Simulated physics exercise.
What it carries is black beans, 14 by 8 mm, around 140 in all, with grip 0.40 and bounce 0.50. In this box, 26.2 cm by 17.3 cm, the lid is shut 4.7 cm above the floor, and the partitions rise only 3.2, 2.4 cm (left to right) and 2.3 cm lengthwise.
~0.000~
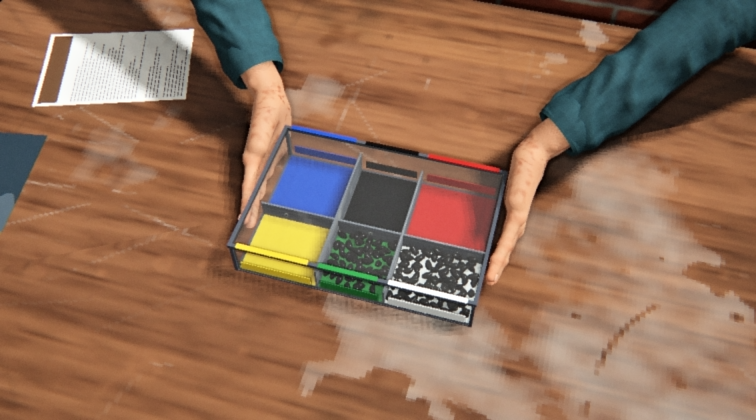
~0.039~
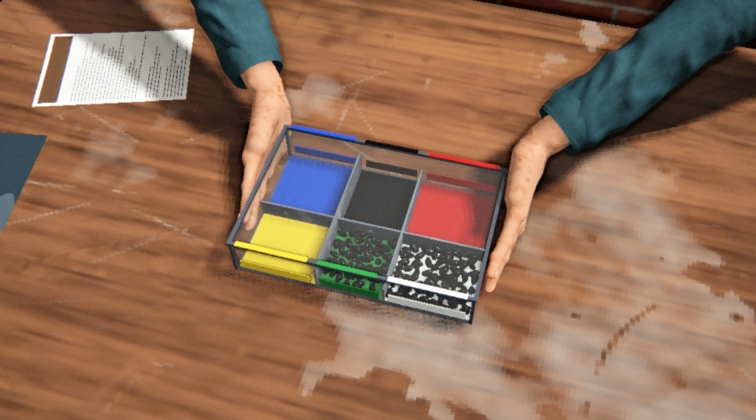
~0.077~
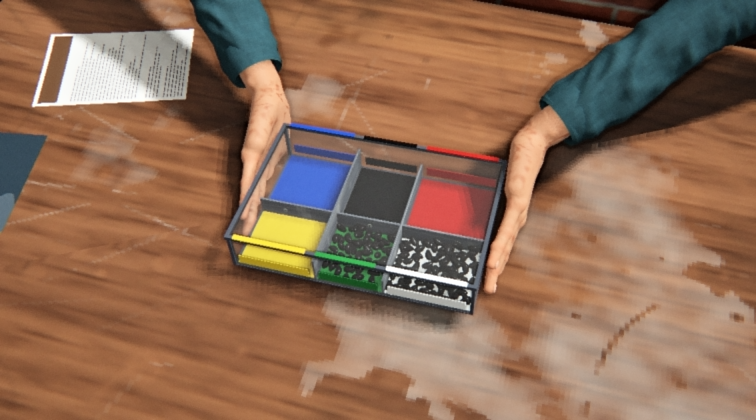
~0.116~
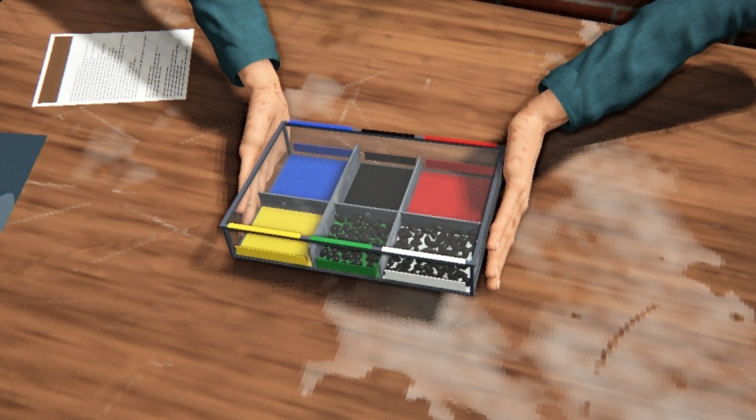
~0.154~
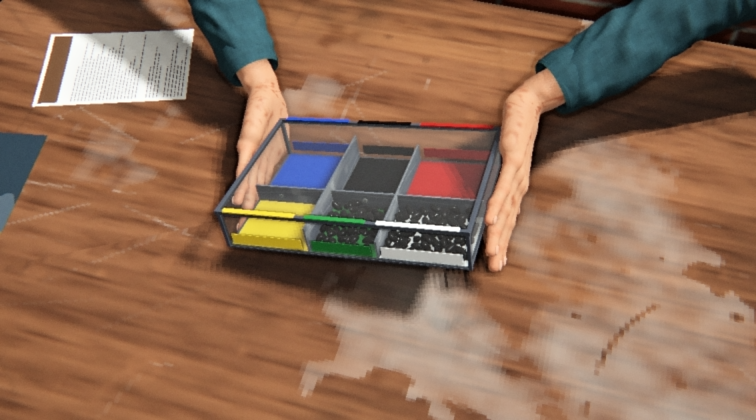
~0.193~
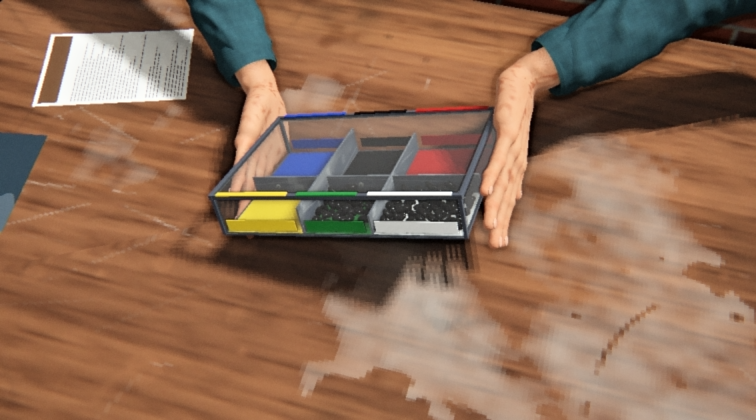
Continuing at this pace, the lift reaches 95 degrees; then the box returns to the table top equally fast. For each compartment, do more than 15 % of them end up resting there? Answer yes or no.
Red compartment: No, blue compartment: Yes, green compartment: No, yellow compartment: No, white compartment: No, black compartment: Yes.
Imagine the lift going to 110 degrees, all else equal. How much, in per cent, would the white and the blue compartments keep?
White: 0; blue: 50 (per cent).
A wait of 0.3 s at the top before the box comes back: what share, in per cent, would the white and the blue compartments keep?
White 0, blue 50.
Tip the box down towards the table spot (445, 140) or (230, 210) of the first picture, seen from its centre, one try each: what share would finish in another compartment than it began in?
That would be close to 95 per cent, then close to 70 per cent.
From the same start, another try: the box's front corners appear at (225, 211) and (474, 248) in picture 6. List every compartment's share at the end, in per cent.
By the end red holds 5%, blue holds 20%, green holds 5%, yellow holds 0%, white holds 0% and black holds 65%.
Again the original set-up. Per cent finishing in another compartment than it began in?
It works out to about 95 per cent.
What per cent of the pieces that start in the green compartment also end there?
Fraction kept: Approx. 10 %.
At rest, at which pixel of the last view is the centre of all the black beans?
When it all comes to rest, the middle is near (360, 184).
After 0.69 s, tilt 93 degrees; red 15 %, blue 10 %, green 30 %, yellow 5 %, white 10 %, black 30 %.
After 1.02 s, tilt 38 degrees; blue 45 %, green 5 %, black 50 %.
After 1.44 s, tilt 0 degrees; blue 45 %, green 5 %, black 50 %.
In the end, at 2.0 s, red 0 %, blue 45 %, green 5 %, yellow 0 %, white 0 %, black 50 %.
